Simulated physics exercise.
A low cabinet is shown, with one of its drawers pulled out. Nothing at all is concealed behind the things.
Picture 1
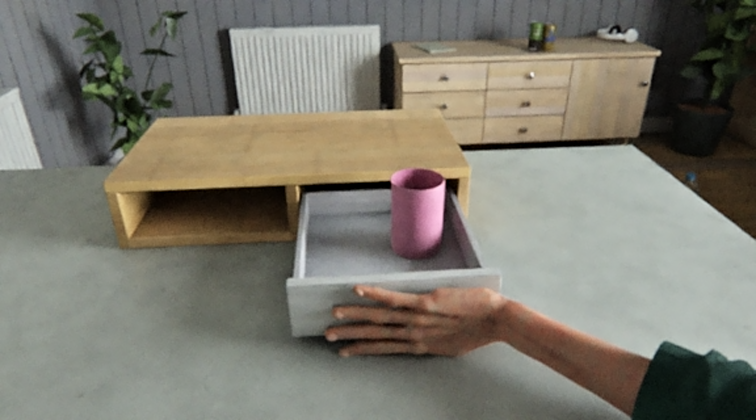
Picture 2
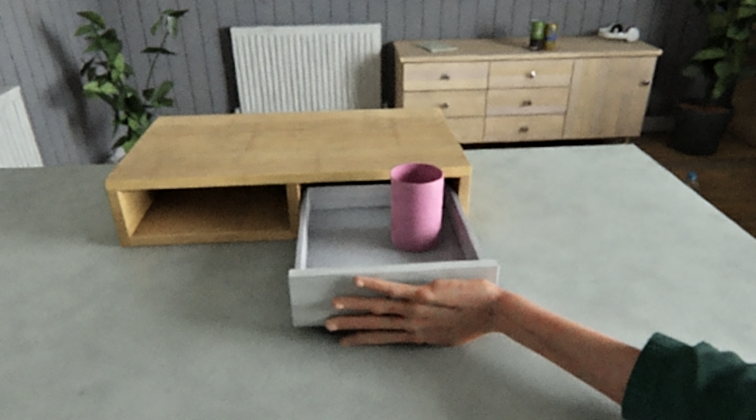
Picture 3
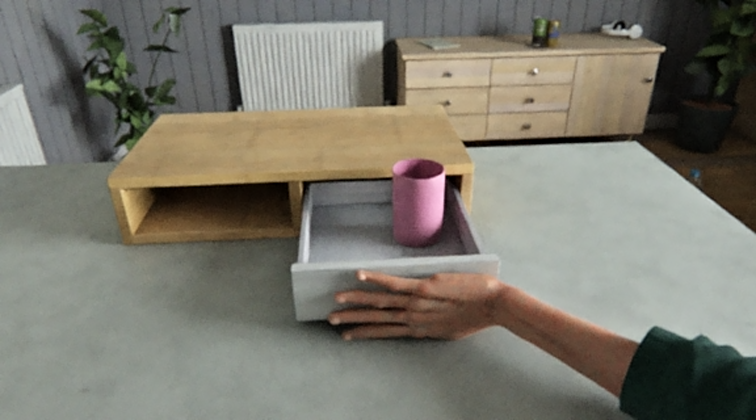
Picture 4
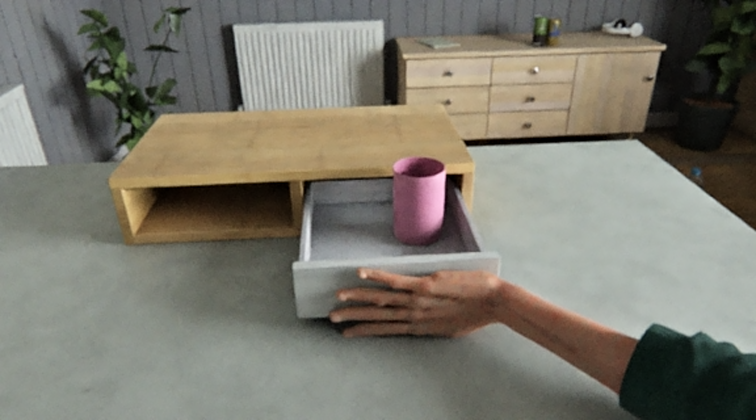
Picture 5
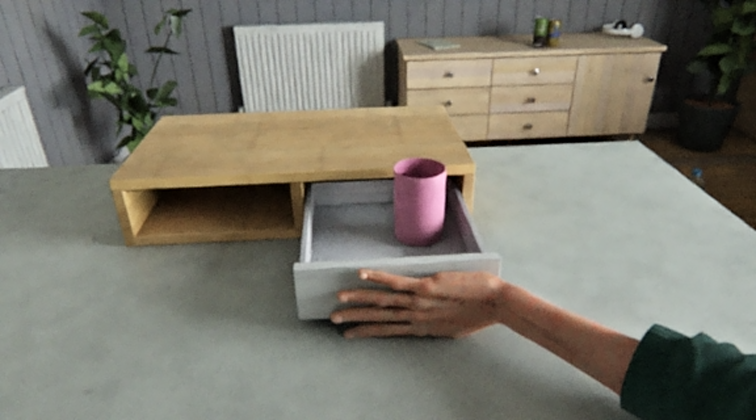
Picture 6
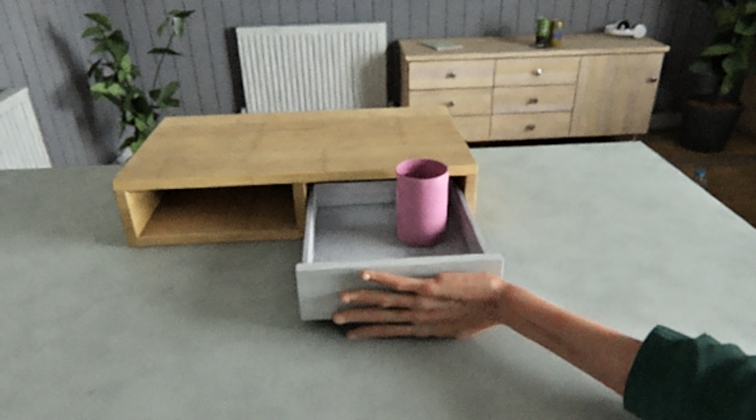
A hand in a dark green sleeve pushes the front of an open pale drawer slightly inward toward a low wooden cabinet, the pink beaker inside moving back with it. Then the hand rests against the drawer front, and the drawer and beaker stay almost still, with the drawer still wide open.
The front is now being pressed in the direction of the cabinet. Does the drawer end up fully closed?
No: My prediction is that the drawer can't be pushed home.
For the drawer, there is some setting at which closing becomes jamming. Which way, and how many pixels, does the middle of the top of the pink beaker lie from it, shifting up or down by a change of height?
24 pixels down.
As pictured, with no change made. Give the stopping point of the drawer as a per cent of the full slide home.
About 60 percent.
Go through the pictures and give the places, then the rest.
Drawer (386, 245) wide open; pink beaker (417, 213), in the first picture.
Drawer (386, 238) wide open; chest (299, 169), in the second picture.
Drawer (387, 233) wide open; pink beaker (418, 203), in the third picture.
Drawer (388, 231) wide open; chest (302, 166), in the fourth picture.
Drawer (389, 233) wide open; pink beaker (420, 202), in the fifth picture.
Drawer (391, 233) wide open; chest (305, 168), in the sixth picture.
Then, 0.36 s after the last picture, drawer starting in.
Then, 0.58 s after the last picture, drawer about half in.
At rest, the drawer jams.
